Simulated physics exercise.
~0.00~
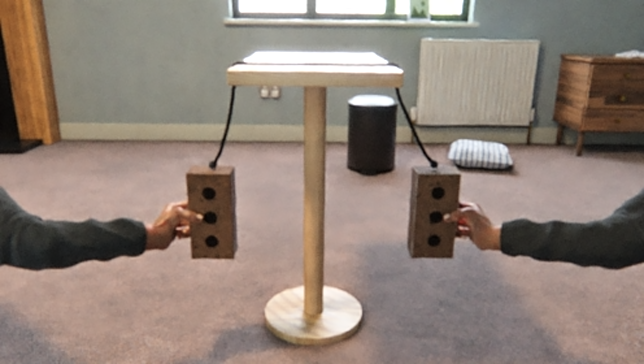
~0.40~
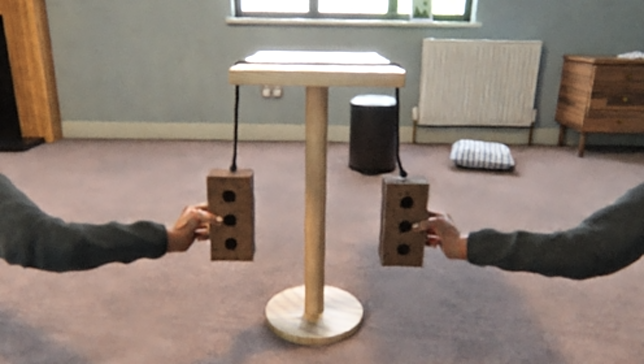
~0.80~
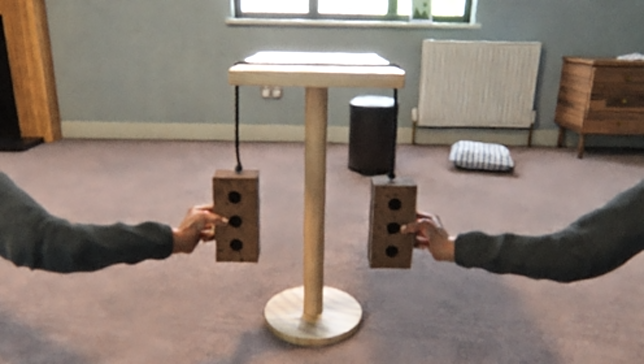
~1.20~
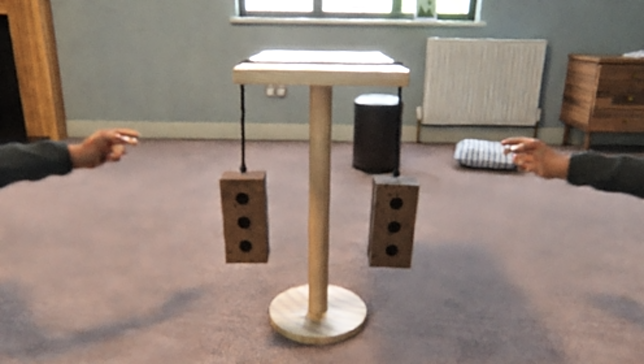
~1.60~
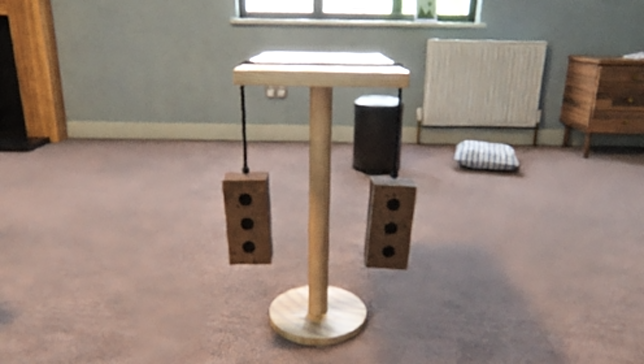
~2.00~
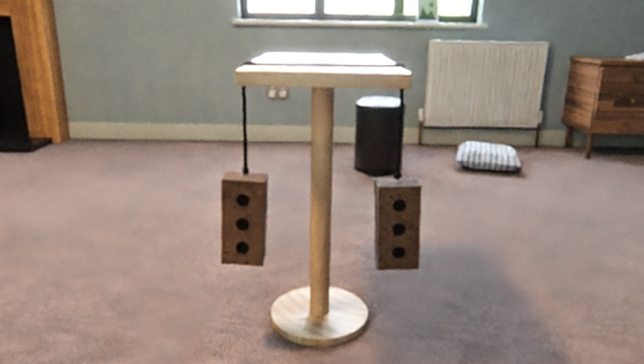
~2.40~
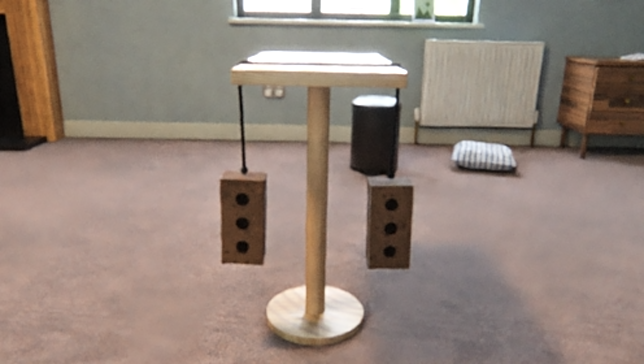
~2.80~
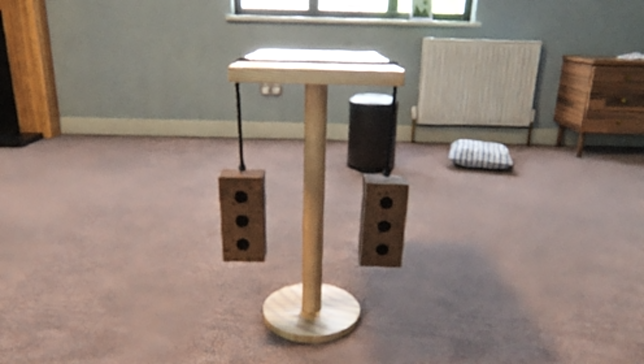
Two bricks hang level from a cord across a table after two hands release them.
